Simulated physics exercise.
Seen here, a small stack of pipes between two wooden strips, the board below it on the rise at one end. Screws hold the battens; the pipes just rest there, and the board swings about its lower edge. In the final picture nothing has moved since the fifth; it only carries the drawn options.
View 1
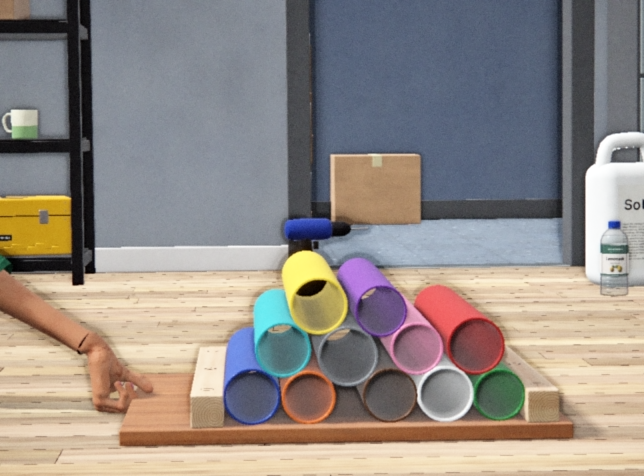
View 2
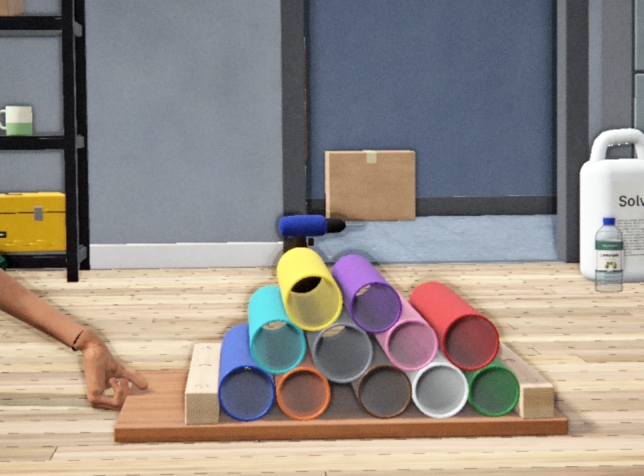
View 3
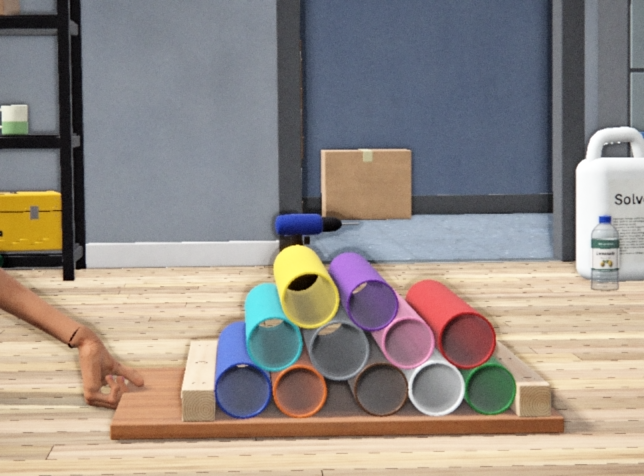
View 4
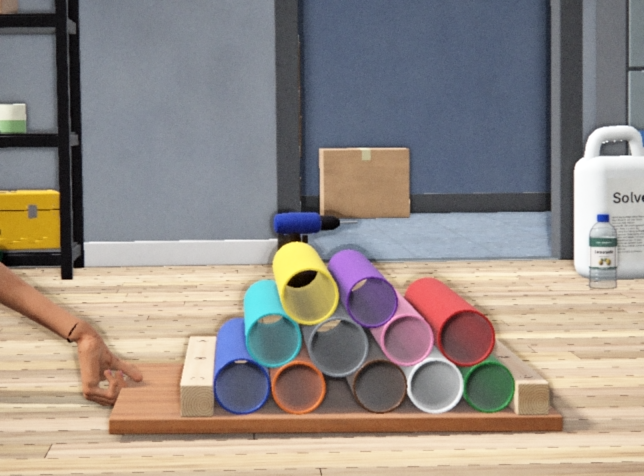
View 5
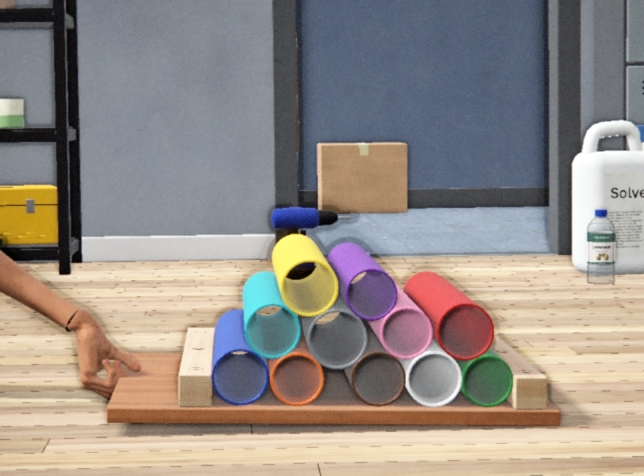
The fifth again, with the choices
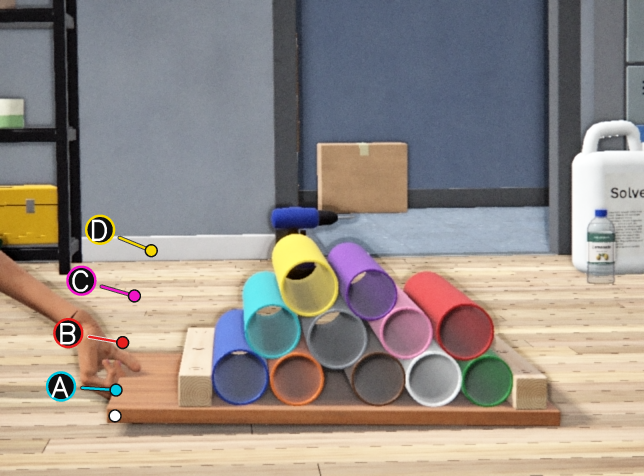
The footage shows colourful pipes stacked between two wooden strips on a board, with a hand at its left end. The view shifts slightly at first, then the hand raises that end a little while the pipes stay stacked.
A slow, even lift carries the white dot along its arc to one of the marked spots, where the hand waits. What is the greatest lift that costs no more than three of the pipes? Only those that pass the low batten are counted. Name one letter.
Lift it to D and no more.
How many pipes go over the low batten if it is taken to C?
The count is none.
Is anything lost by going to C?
No.
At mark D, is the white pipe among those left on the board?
The white pipe: Yes.
On the copy, A at (116, 390); B at (123, 343); C at (134, 296); D at (151, 250); the white dot at (115, 416).
On D. First, board at 15°.
Then, board at 23°.
Finally, board at 23°, none over the low batten.
By contrast, A none over the low batten; B none over the low batten; C none over the low batten.
